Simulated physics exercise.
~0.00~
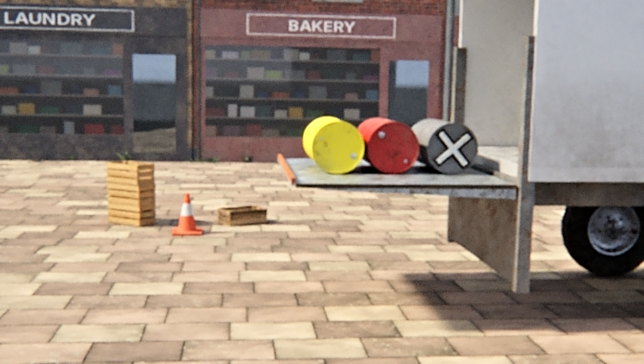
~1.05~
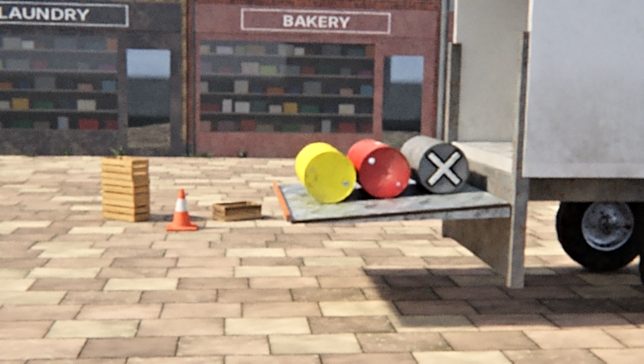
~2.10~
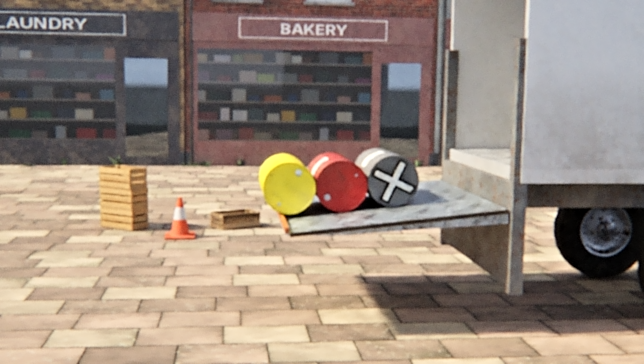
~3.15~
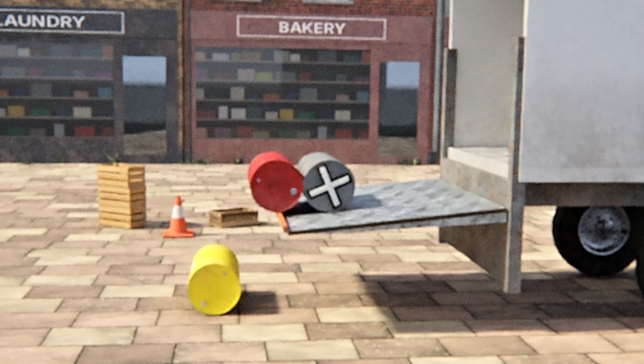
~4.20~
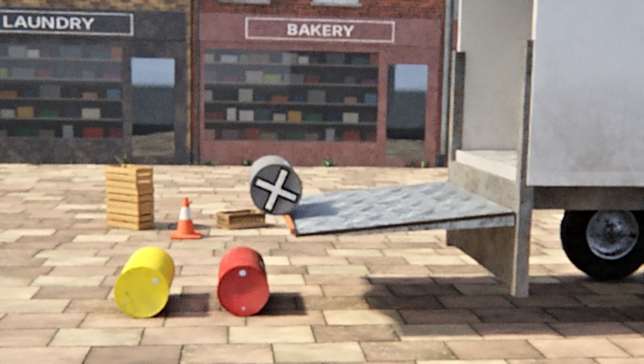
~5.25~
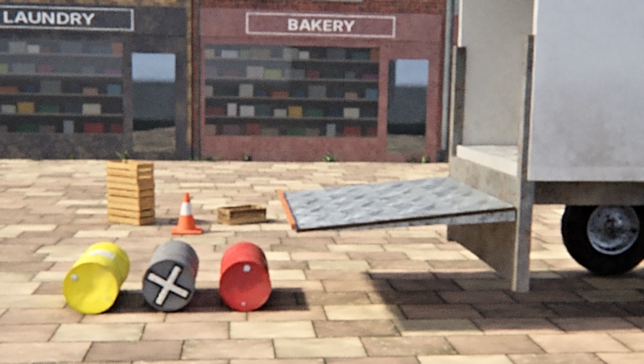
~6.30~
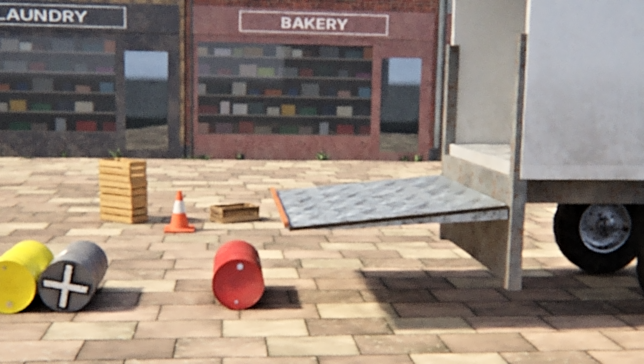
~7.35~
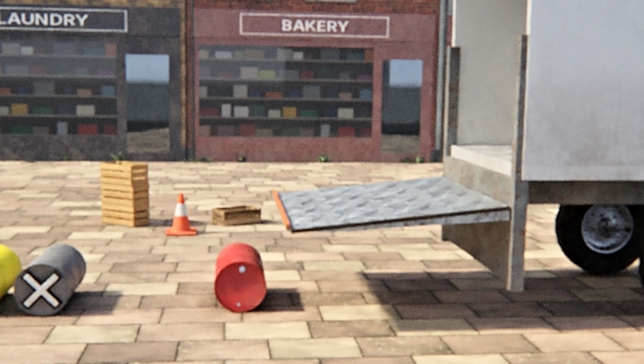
Yellow, red and grey cross-marked drums roll left down a lorry's tilting tail-lift and drop off its edge in turn onto the paving. The yellow and grey drums continue left, the yellow partly leaving view, while the red one rests near the traffic cone.
